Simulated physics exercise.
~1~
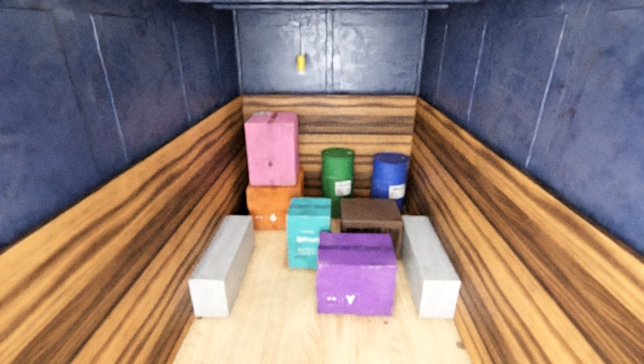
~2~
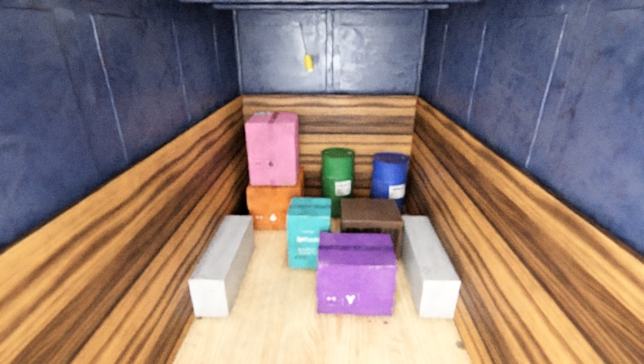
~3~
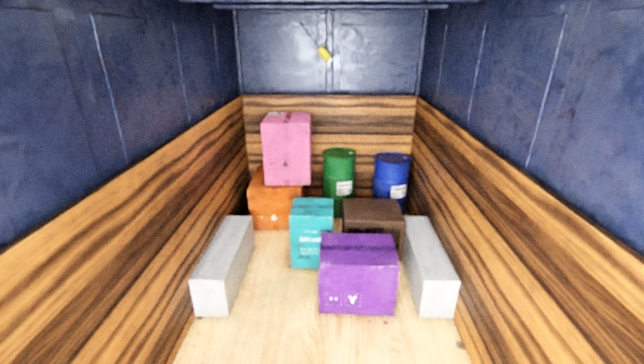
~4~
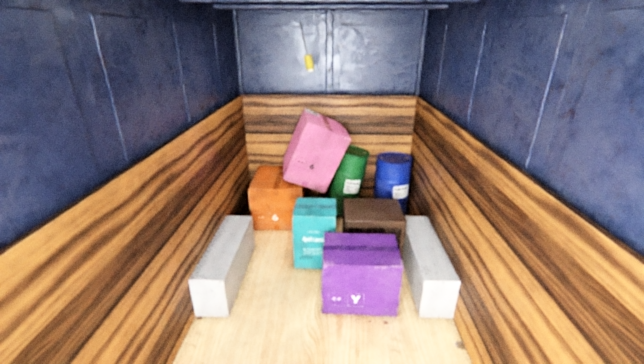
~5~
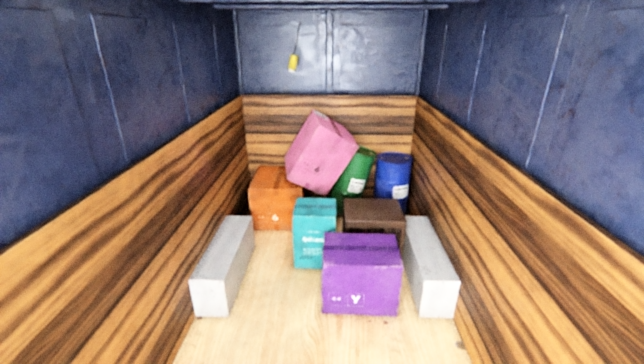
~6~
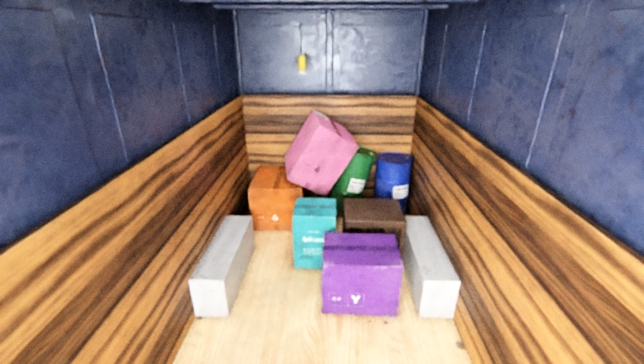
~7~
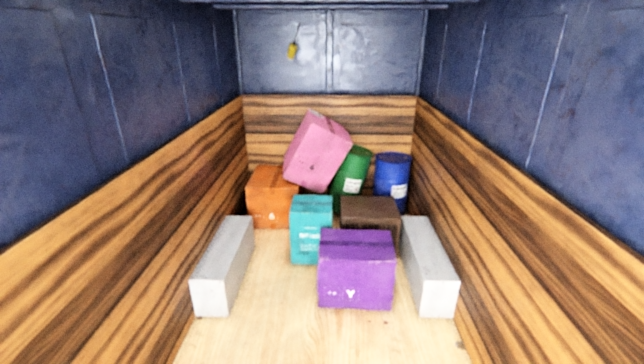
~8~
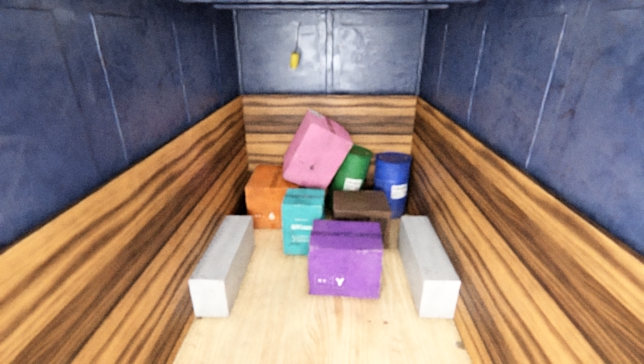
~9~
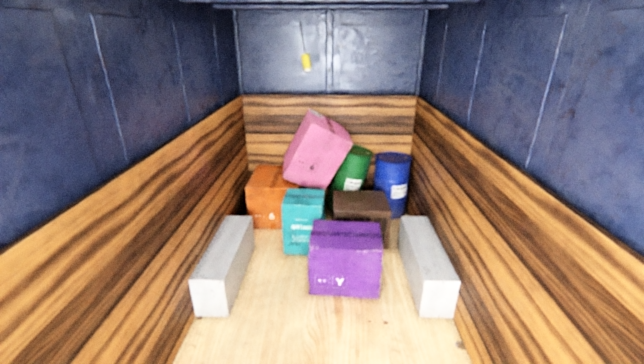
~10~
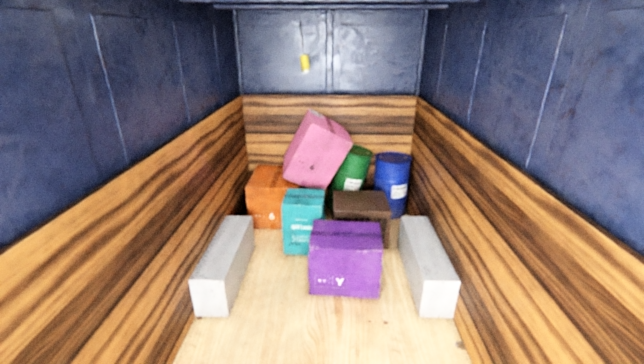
The pink box slides right and tips against the green drum, then the front boxes shift back.
